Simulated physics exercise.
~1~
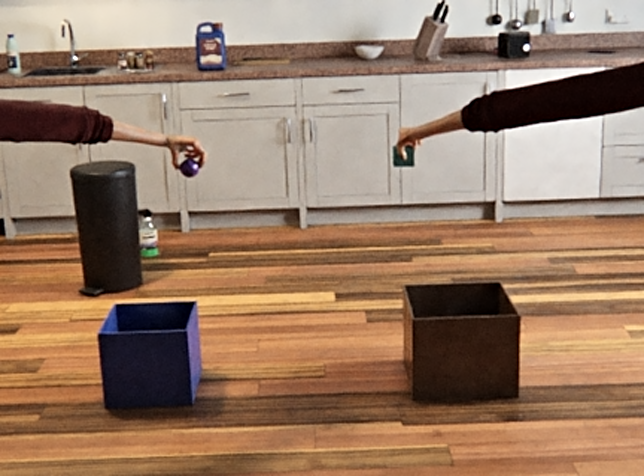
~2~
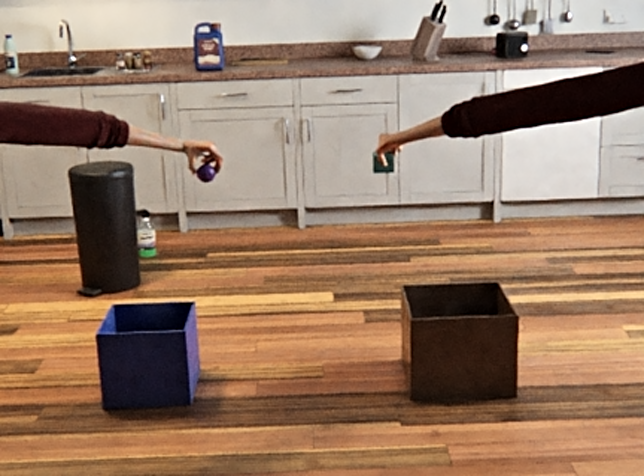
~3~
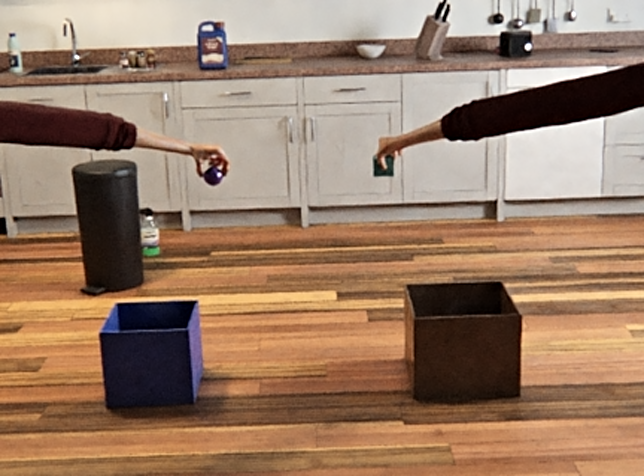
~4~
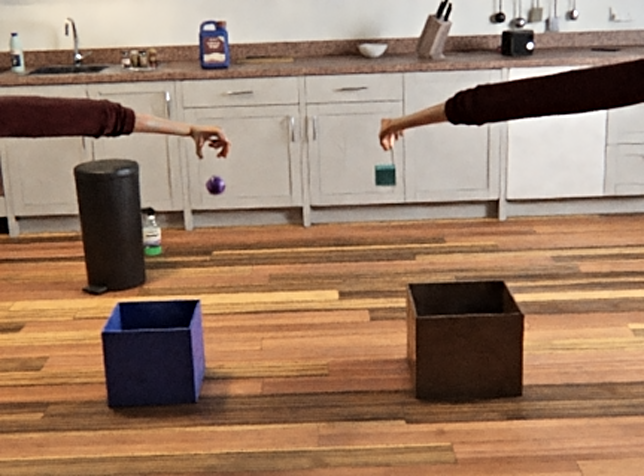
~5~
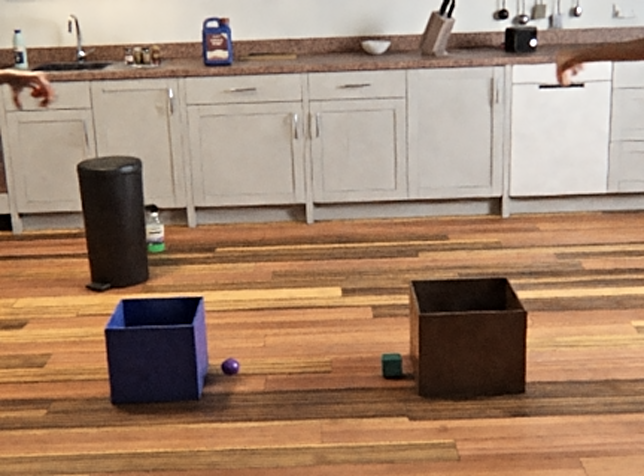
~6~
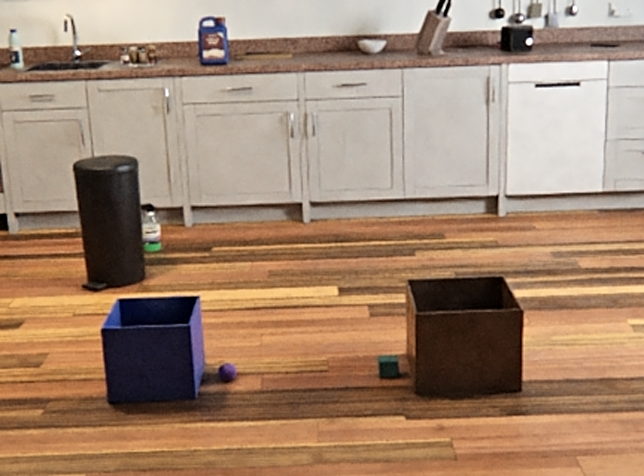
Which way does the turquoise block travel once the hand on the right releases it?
The turquoise block moves down, dropping to the floor beside the brown box.
